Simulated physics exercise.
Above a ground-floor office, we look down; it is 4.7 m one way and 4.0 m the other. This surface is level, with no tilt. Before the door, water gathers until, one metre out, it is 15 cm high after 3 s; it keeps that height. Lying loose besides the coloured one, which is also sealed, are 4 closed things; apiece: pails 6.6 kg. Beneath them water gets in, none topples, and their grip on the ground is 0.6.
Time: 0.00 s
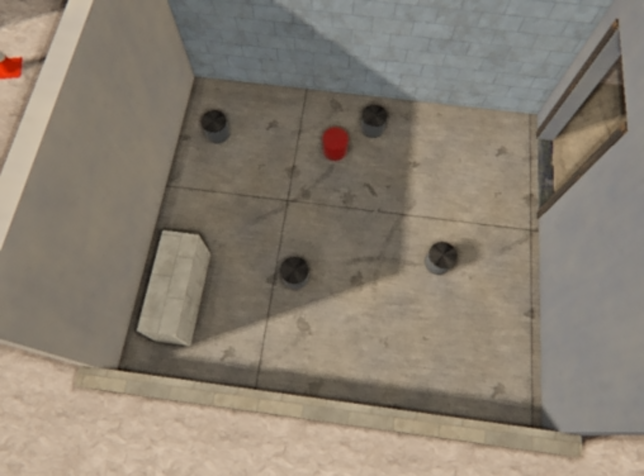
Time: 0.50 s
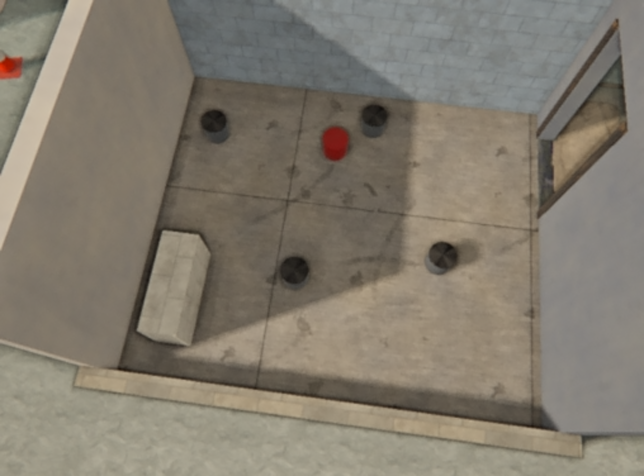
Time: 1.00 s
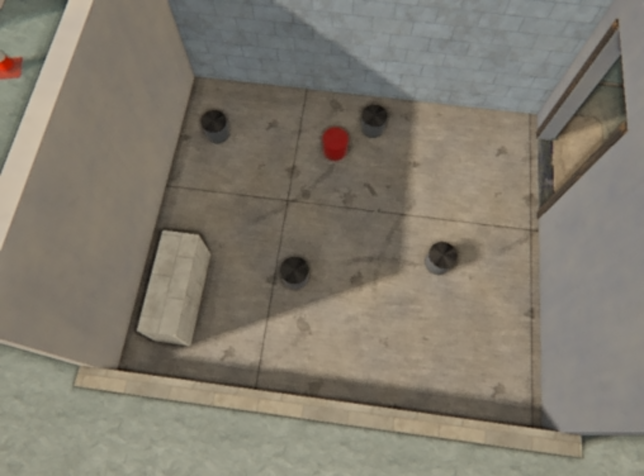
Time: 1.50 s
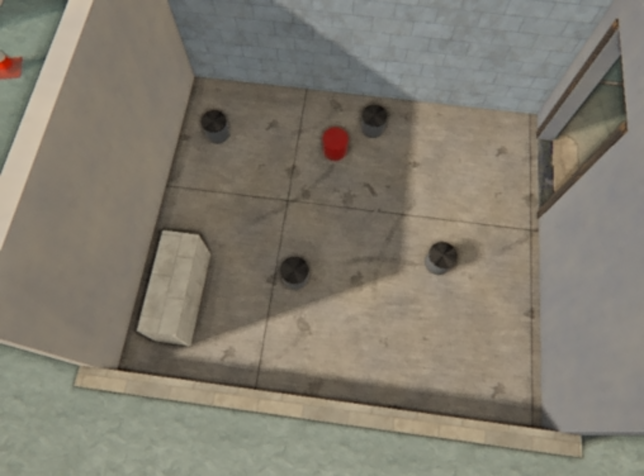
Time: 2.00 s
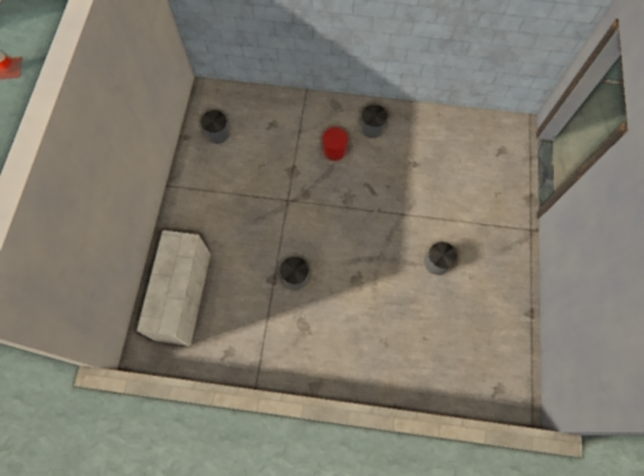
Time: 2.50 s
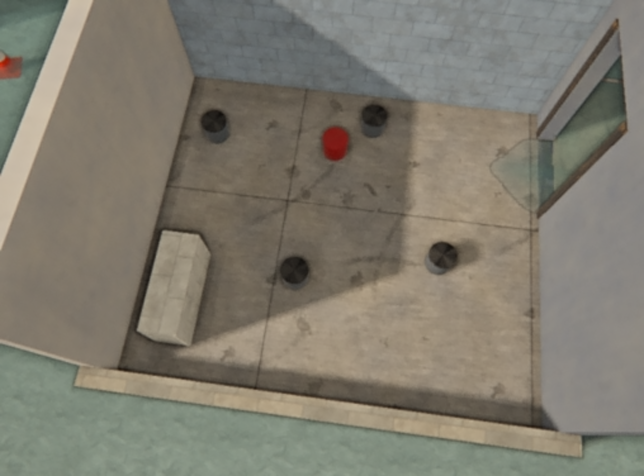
Greenish water rising outside a walled room, then spreading through the right-hand doorway onto the floor as red and dark containers stay still.
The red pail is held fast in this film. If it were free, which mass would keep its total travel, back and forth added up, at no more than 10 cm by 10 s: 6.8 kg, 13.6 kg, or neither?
The smaller ballast works.
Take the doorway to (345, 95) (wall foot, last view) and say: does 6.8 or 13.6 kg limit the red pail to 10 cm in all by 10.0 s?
With that change, you need the heavier one.
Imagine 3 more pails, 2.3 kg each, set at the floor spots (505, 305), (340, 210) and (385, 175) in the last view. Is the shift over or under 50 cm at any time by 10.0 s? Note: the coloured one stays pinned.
Result, in order - falls shy; exceeds it; exceeds it.
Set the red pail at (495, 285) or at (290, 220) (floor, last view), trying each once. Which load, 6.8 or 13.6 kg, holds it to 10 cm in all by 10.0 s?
In order, both loads succeed and both loads succeed.
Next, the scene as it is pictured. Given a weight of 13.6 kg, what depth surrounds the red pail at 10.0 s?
Depth: Approx. 3 cm.
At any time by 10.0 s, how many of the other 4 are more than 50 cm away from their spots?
The total is 0.
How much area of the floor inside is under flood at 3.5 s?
Flooded: Near 2.5 m2.
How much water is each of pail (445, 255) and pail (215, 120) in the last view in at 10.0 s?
I'd put it at 2 cm and 6 cm respectively.
After 3.5 s the red pail would be 0 cm from its start with 6.8 kg and 0 cm from its start with 13.6 kg; 0 cm of water round it then.
After 4.5 s the red pail would be 0 cm from its start with 6.8 kg and 0 cm from its start with 13.6 kg; 2 cm of water round it then.
After 7.0 s the red pail would be 0 cm from its start with 6.8 kg and 0 cm from its start with 13.6 kg; 2 cm of water round it then.
After 10.0 s the red pail would be 0 cm from its start with 6.8 kg and 0 cm from its start with 13.6 kg; 3 cm of water round it then.
